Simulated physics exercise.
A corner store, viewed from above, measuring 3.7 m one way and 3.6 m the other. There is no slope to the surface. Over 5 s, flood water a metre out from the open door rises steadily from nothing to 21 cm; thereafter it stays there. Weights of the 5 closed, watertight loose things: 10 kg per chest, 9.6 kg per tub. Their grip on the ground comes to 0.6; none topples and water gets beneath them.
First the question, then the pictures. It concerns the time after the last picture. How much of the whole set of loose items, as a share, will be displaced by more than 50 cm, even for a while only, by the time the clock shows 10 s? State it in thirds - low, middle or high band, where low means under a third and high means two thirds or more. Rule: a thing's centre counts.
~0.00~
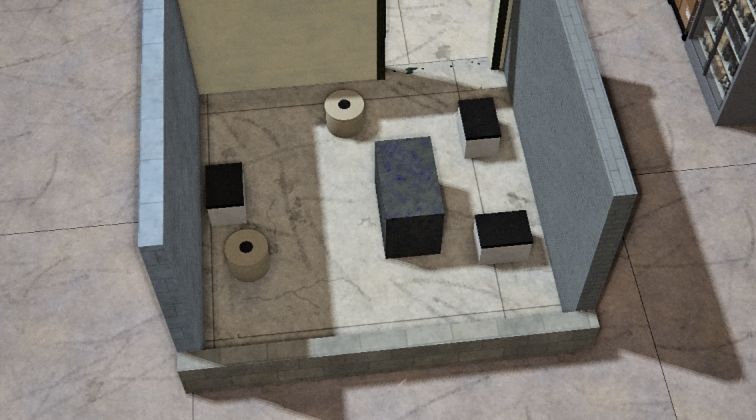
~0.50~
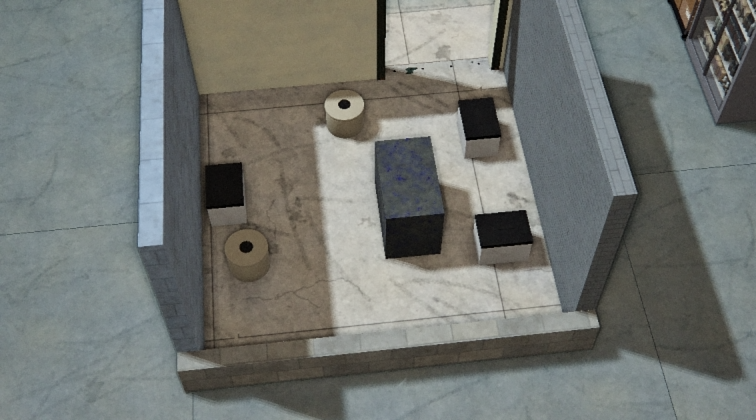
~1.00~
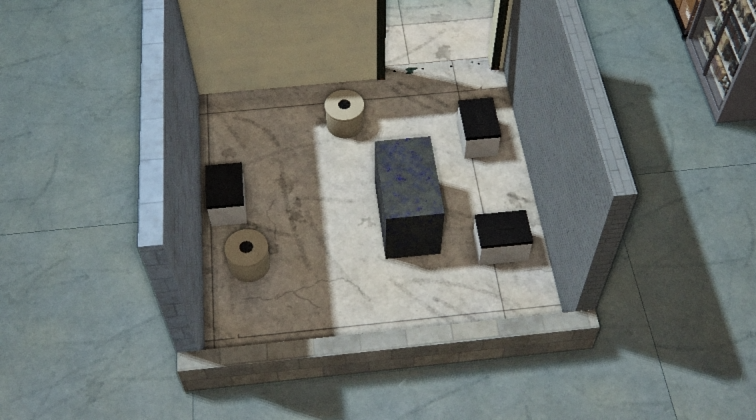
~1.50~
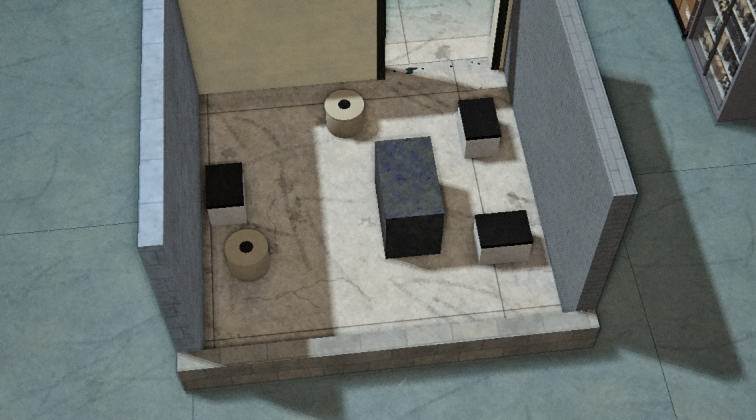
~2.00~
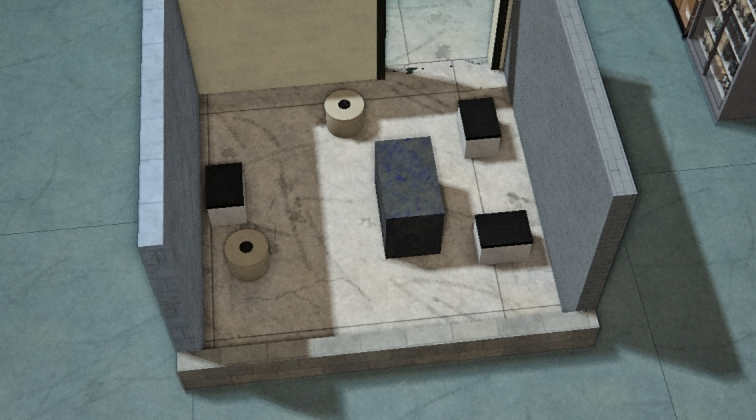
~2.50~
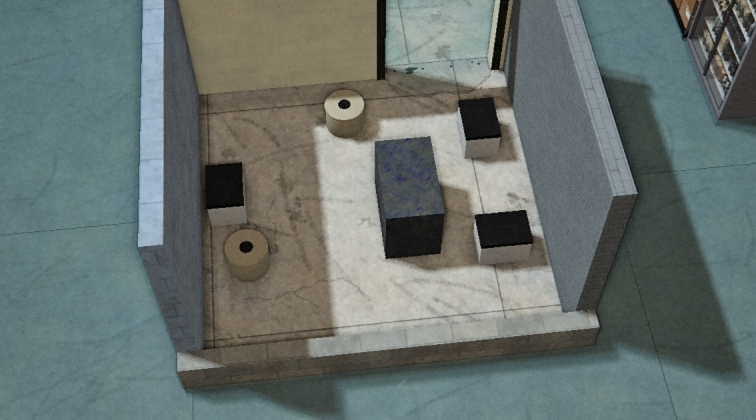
Middle band.
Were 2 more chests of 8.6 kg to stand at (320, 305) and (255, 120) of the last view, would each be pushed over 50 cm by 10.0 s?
Well, the first one tops the mark, and the second stays inside the mark.
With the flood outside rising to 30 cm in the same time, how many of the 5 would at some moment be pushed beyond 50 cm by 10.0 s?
Count under that change: 4.
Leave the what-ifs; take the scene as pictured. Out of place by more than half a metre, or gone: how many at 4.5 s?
By that time the total stands at 0.
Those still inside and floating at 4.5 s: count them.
Count at that moment: 0.
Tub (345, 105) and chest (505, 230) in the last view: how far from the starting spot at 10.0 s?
In that order: 0 cm, 300 cm.
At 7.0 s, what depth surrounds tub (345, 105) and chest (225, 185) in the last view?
Some 2 cm at the first, some 4 cm at the second.
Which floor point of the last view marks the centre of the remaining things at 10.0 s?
They're centred close to (273, 229).
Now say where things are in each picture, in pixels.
A chest at (504, 228) rests on the ground; a tub at (344, 105) rests on the ground; 0.0 m2 under water; 0 of 5 have shifted, in the first frame.
A chest at (504, 228) rests on the ground; a tub at (344, 105) rests on the ground; 0.0 m2 under water; 0 of 5 have shifted, in the second frame.
A chest at (504, 228) rests on the ground; a tub at (344, 105) rests on the ground; water covers 0.0 m2; 0 of 5 have shifted, in the third frame.
A chest at (504, 228), on the bottom; a tub at (344, 105) rests on the ground; water covers 0.0 m2; 0 of 5 have shifted, in the fourth frame.
A chest at (504, 228) rests on the ground; a tub at (344, 105), on the bottom; water covers 0.0 m2; 0 of 5 have shifted, in the fifth frame.
A chest at (504, 228) rests on the ground; a tub at (344, 105), on the bottom; 0.3 m2 under water; 0 of 5 have shifted, in the sixth frame.
After 3.5 s 0 of 5 are over 50 cm from their spots; 0 afloat.
After 4.5 s 0 of 5 are over 50 cm from their spots; 0 afloat.
After 7.0 s 2 of 5 are over 50 cm from their spots; 2 afloat.
After 10.0 s 2 of 5 are over 50 cm from their spots, and 2 have been at some point; 4 afloat.
